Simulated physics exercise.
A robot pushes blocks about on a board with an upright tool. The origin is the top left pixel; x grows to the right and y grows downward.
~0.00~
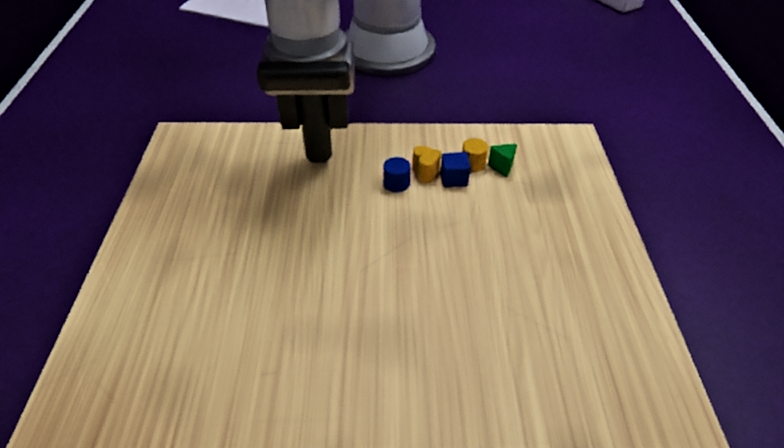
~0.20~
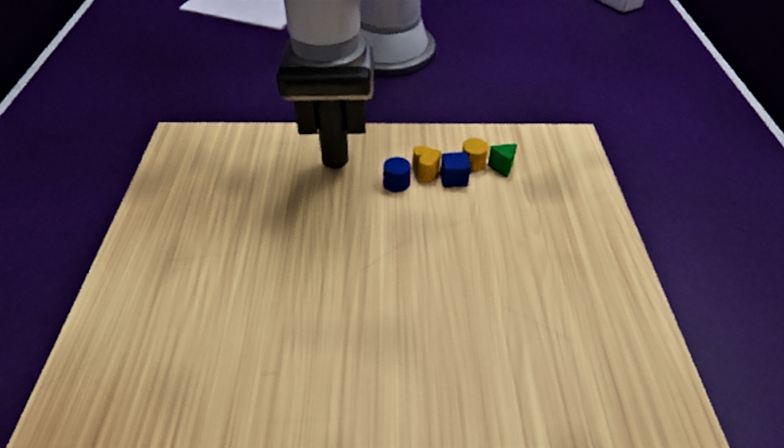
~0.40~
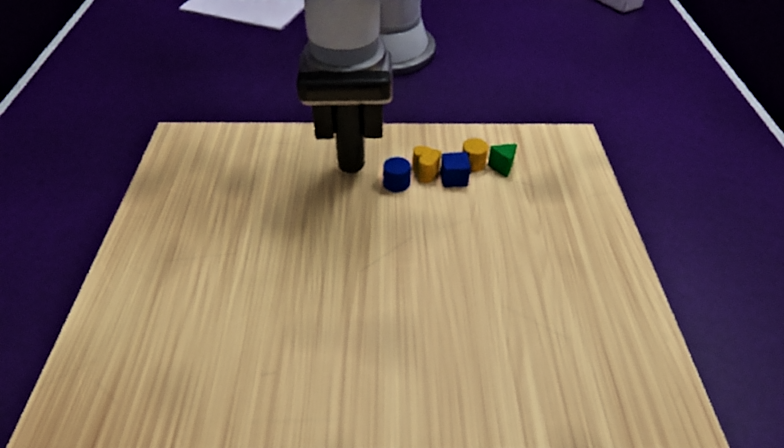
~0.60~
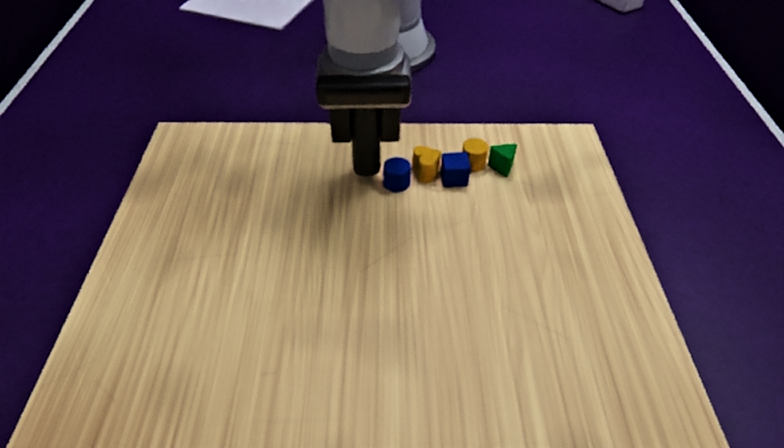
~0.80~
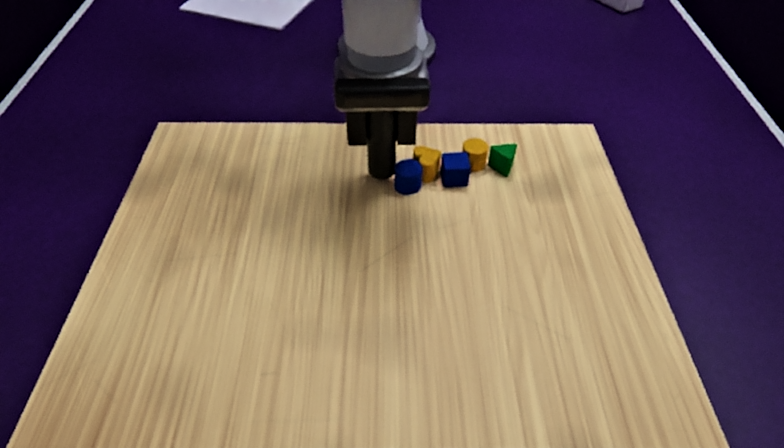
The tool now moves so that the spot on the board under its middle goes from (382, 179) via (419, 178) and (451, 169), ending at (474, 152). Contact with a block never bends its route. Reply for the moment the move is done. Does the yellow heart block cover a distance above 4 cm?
That would be a yes.
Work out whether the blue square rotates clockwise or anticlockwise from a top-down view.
From above, the turn goes clockwise.
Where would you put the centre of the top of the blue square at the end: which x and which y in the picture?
My estimate: (478, 162).
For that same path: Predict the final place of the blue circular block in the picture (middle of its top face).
It ends at (445, 176).
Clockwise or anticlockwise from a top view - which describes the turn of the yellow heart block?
It twists against the clock when seen from above.
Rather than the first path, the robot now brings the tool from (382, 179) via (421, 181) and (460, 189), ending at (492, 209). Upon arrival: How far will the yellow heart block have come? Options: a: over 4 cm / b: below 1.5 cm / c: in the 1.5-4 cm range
(c)
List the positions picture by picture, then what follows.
Tool's lower end (319, 155); blue circular block (397, 165); yellow heart block (427, 154); blue square (456, 160); yellow circular block (476, 146), in the first picture.
Tool (335, 160); blocks still, in the second picture.
Tool (351, 164); blocks still, in the third picture.
Tool (367, 168); blocks still, in the fourth picture.
Tool (382, 171); blue circular block (408, 167); yellow heart block (427, 154); blue square (456, 160); yellow circular block (476, 146), in the fifth picture.
What follows on the original path. One third of the way, tool (420, 169); blue circular block (438, 175); yellow heart block (438, 150), turned 20° anticlockwise; blue square (461, 160), turned 20° clockwise.
Two thirds of the way, tool (452, 160); blue circular block (445, 176); yellow heart block (455, 136), turned 60° anticlockwise; blue square (477, 162), turned 40° clockwise; yellow circular block (483, 141).
At the end, tool (475, 144); blue circular block (445, 176); yellow heart block (460, 124), turned 110° anticlockwise; blue square (478, 162), turned 45° clockwise; yellow circular block (502, 134).
